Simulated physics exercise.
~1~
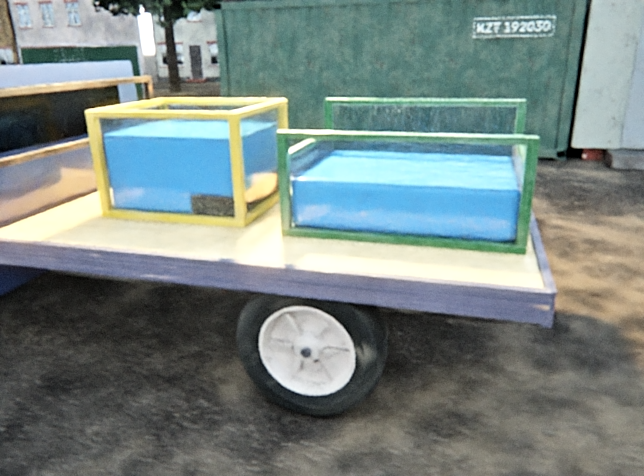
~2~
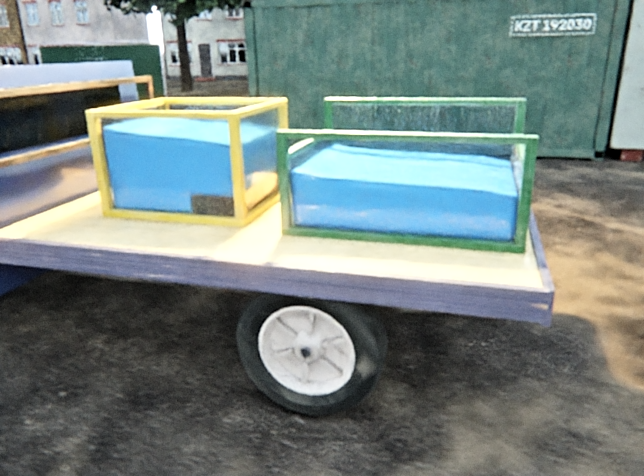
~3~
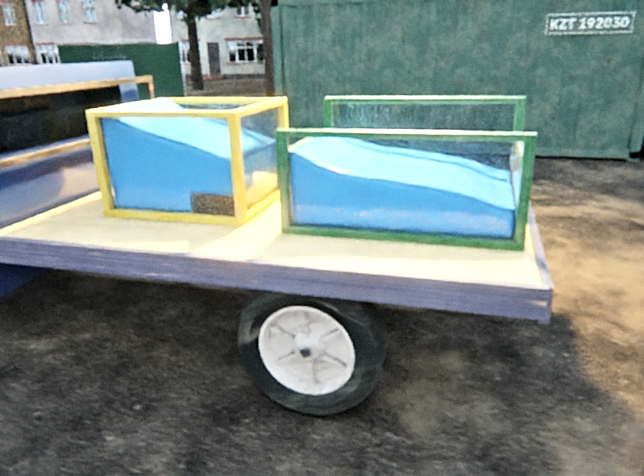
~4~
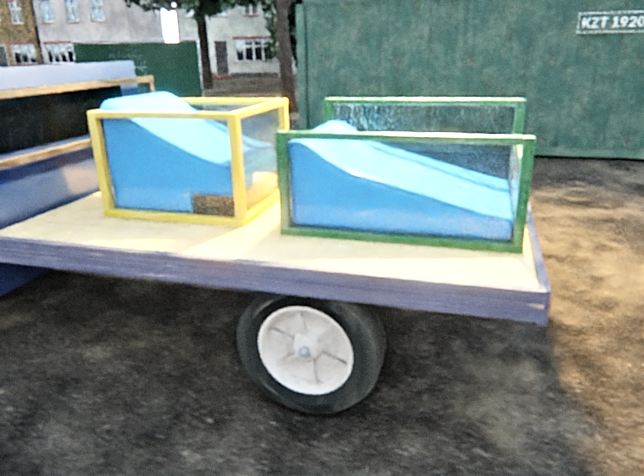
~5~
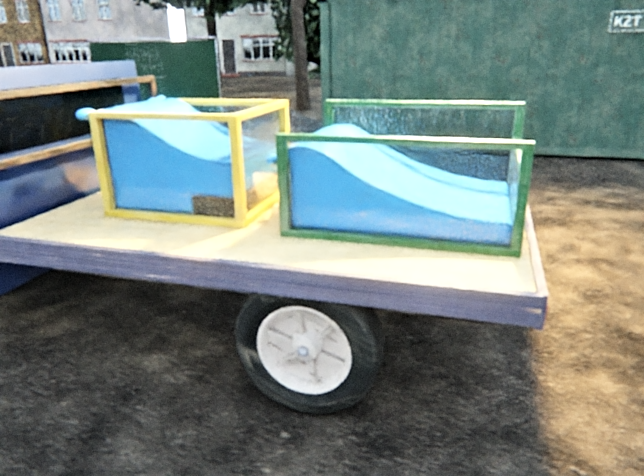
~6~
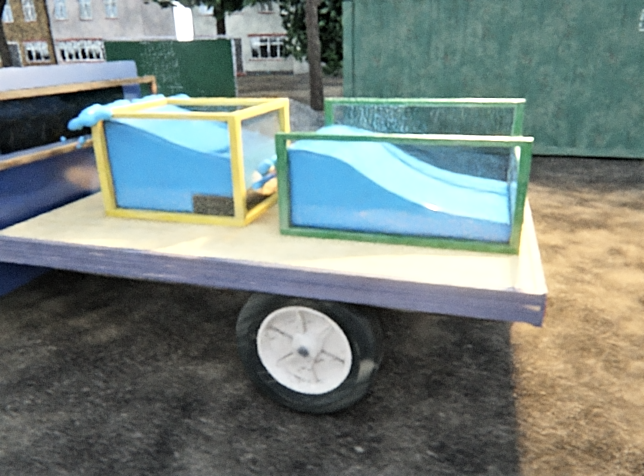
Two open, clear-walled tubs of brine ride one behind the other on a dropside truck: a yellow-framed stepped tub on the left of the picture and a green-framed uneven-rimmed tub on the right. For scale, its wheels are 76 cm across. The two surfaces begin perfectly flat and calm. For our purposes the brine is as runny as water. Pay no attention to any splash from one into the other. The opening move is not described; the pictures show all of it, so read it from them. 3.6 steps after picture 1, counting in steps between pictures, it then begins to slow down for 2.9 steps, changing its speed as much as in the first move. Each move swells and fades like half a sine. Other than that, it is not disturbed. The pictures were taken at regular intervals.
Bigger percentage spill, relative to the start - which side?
The right side gives up more, in proportion.
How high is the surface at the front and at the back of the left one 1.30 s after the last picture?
About 50 cm in front, about 42 cm behind.
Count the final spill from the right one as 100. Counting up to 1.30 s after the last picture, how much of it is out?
Roughly 70 % of the total.
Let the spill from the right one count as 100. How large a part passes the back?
I'd put it at about 20 percent of what spills.
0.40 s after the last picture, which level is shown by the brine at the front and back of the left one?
About 44 cm at the front, 50 cm at the back.
Then, 0.40 s later than the final frame, the left one has lost 1 per cent, over the front (front 44 cm, back 50 cm); the right one has lost 4 per cent, over the front (front 37 cm, back 9 cm).
Then, 0.80 s later than the final frame, the left one has lost 1 per cent, over the front (front 44 cm, back 47 cm); the right one has lost 4 per cent, over the front (front 20 cm, back 48 cm).
Then, 1.30 s later than the final frame, the left one has lost 1 per cent, over the front (front 50 cm, back 42 cm); the right one has lost 7 per cent, mostly over the front, some over the back (front 16 cm, back 25 cm).
Then, 3.19 s later than the final frame, the left one has lost 1 per cent, over the front; the right one has lost 9 per cent, mostly over the front, some over the back.
